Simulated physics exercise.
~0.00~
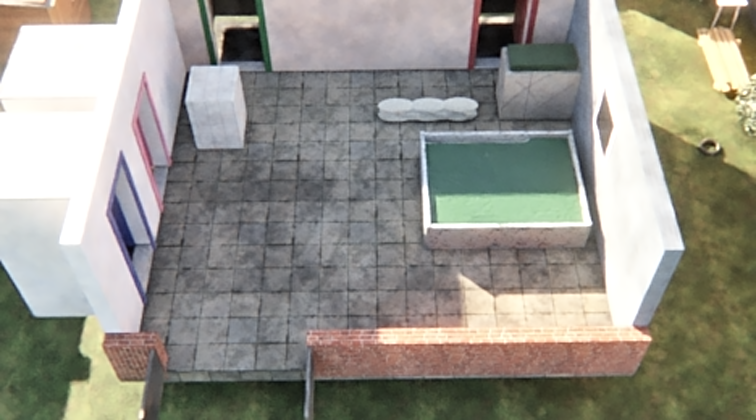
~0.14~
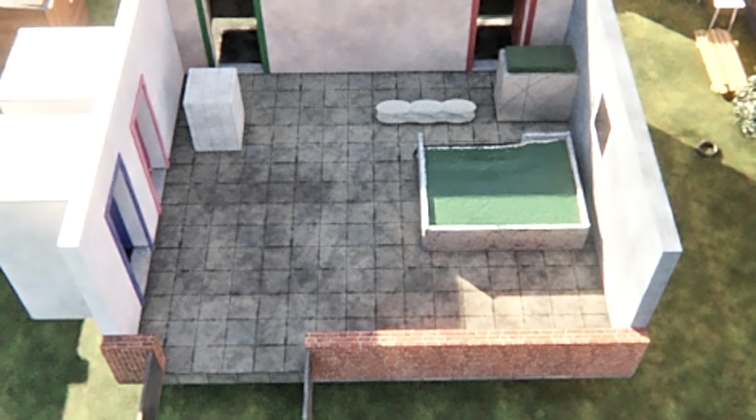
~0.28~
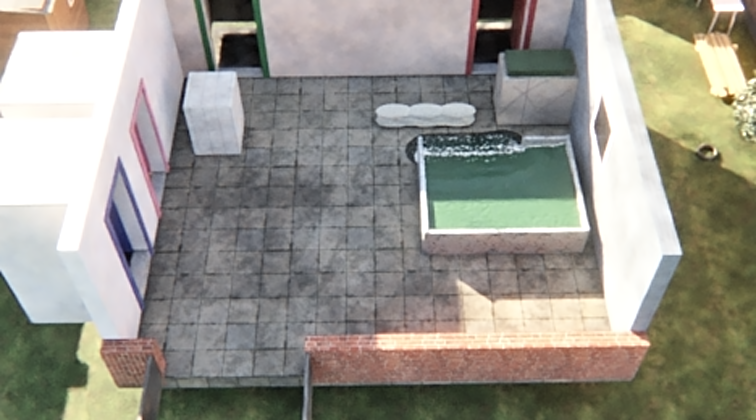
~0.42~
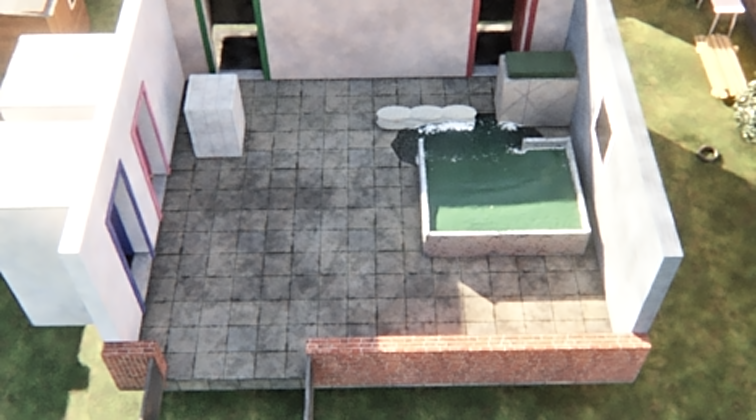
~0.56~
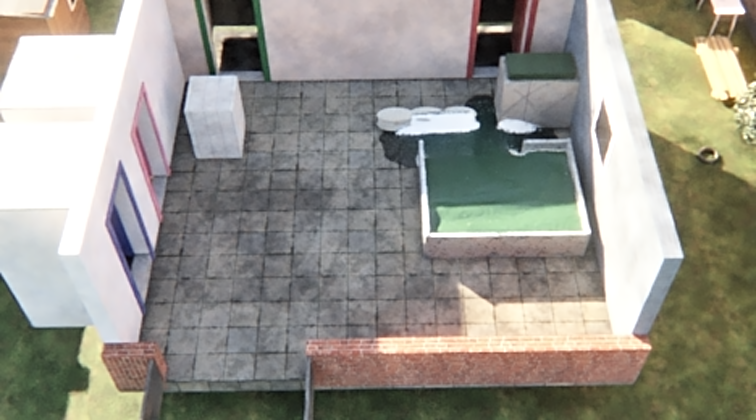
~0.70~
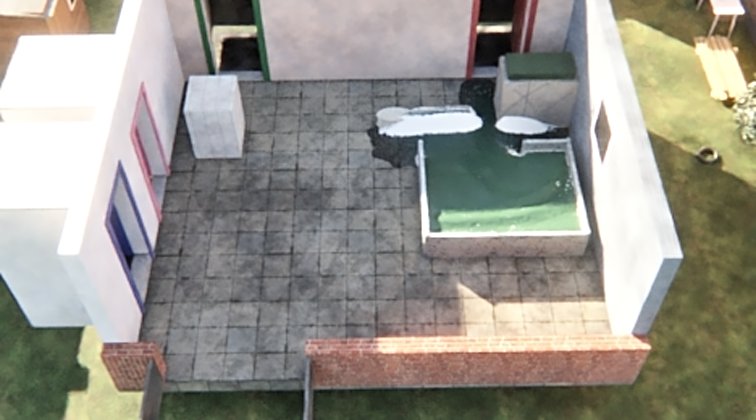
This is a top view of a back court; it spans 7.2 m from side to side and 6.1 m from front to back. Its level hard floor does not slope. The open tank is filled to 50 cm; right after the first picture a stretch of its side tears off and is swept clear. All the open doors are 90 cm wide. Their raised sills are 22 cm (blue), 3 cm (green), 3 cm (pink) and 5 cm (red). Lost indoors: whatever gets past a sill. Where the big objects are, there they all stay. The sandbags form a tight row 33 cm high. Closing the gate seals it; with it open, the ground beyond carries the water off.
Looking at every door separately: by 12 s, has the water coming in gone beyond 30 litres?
At the end, at the blue door it looks set to land under the limit, at the green door it looks set to land over the limit, at the pink door it looks set to land over the limit, at the red door it looks set to land over the limit.
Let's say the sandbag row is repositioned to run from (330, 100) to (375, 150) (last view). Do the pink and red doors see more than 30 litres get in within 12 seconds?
Doors: Pink stays under / red exceeds.
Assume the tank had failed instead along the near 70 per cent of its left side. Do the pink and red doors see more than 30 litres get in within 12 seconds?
Well, against that limit, at pink it's too much, and at red it's within bounds.
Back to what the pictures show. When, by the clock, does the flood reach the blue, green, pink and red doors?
Times: Blue 3.6 seconds, green 2.8 seconds, pink 2.8 seconds, red 0.8 seconds.
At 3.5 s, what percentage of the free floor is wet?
Covered: Roughly 55 %.
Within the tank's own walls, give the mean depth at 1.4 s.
The average depth is around 32 cm.
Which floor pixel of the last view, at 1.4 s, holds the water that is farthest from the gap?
(315, 126).
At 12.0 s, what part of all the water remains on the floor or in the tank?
Roughly 72 in a hundred.
After 1.4 s water covers 15 % of the floor and is deepest (41 cm) near (454, 131); blue door not reached, green door not reached, pink door not reached, red door 9 cm at the sill, 32 L in.
After 2.2 s water covers 30 % of the floor and is deepest (34 cm) near (454, 131); blue door not reached, green door not reached, pink door not reached, red door 12 cm at the sill, 94 L in.
After 3.5 s water covers 55 % of the floor and is deepest (24 cm) near (563, 129); blue door not reached, green door 6 cm at the sill, 0 L in, pink door 7 cm at the sill, 16 L in, red door 11 cm at the sill, 161 L in.
After 7.0 s water covers 75 % of the floor and is deepest (12 cm) near (436, 161); blue door 6 cm at the sill, 0 L in, green door 9 cm at the sill, 46 L in, pink door 4 cm at the sill, 73 L in, red door 7 cm at the sill, 220 L in.
After 12.0 s water covers 90 % of the floor and is deepest (8 cm) near (467, 161); blue door 5 cm at the sill, 0 L in, green door 5 cm at the sill, 90 L in, pink door 5 cm at the sill, 88 L in, red door 6 cm at the sill, 245 L in.
